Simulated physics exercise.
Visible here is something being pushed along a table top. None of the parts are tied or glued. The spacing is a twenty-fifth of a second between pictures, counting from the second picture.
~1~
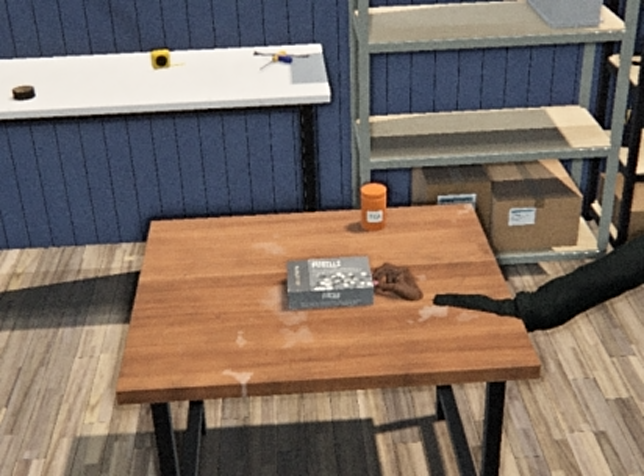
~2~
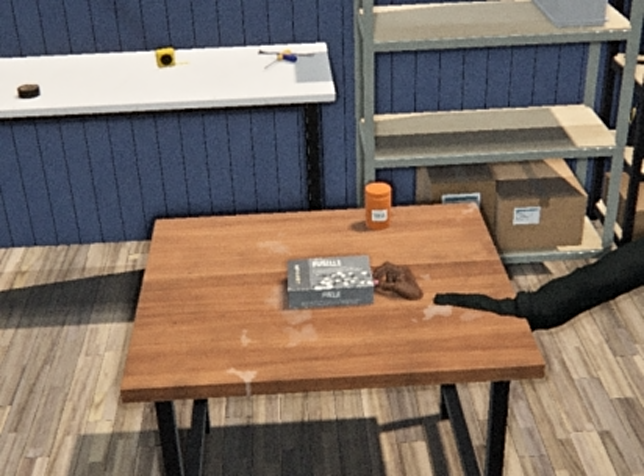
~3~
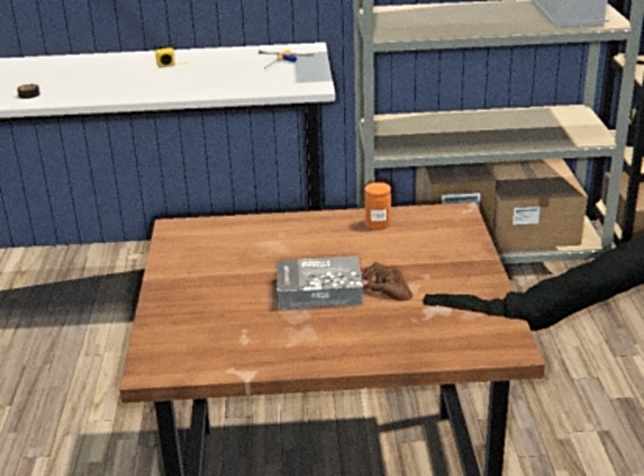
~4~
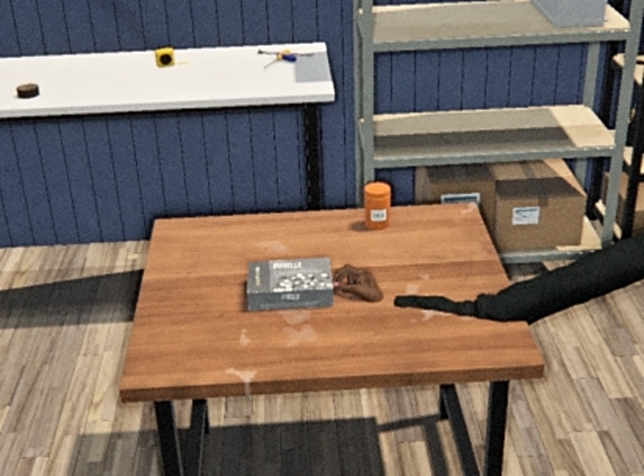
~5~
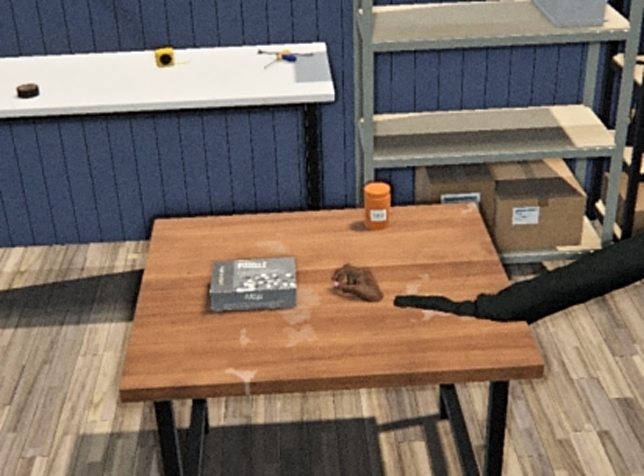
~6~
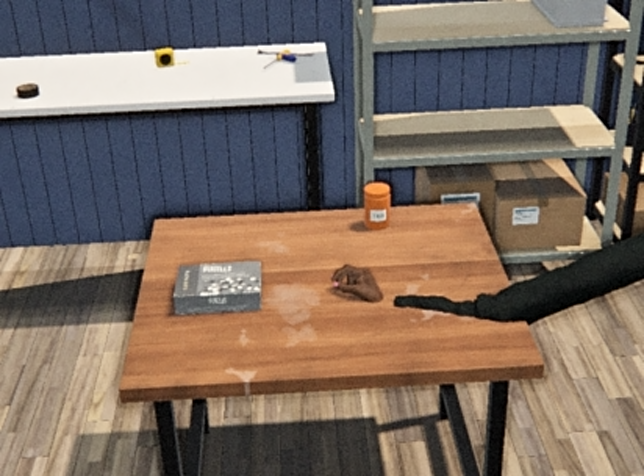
A dark-sleeved arm with a brown hand pushed a grey packet leftward across a wooden table, then the hand stayed still while the packet kept sliding left, away from it, past an orange container.
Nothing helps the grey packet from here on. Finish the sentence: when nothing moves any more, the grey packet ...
... is no longer on the table.
Then, 0.10 s later than the last frame, grey packet moved well along near (143, 292).
Then, 0.30 s later than the last frame, grey packet now off the table.
Then, 0.50 s later than the last frame, things are still on the move.
Then, 0.60 s later than the last frame, as before.
When it is over, off the table, grey packet.
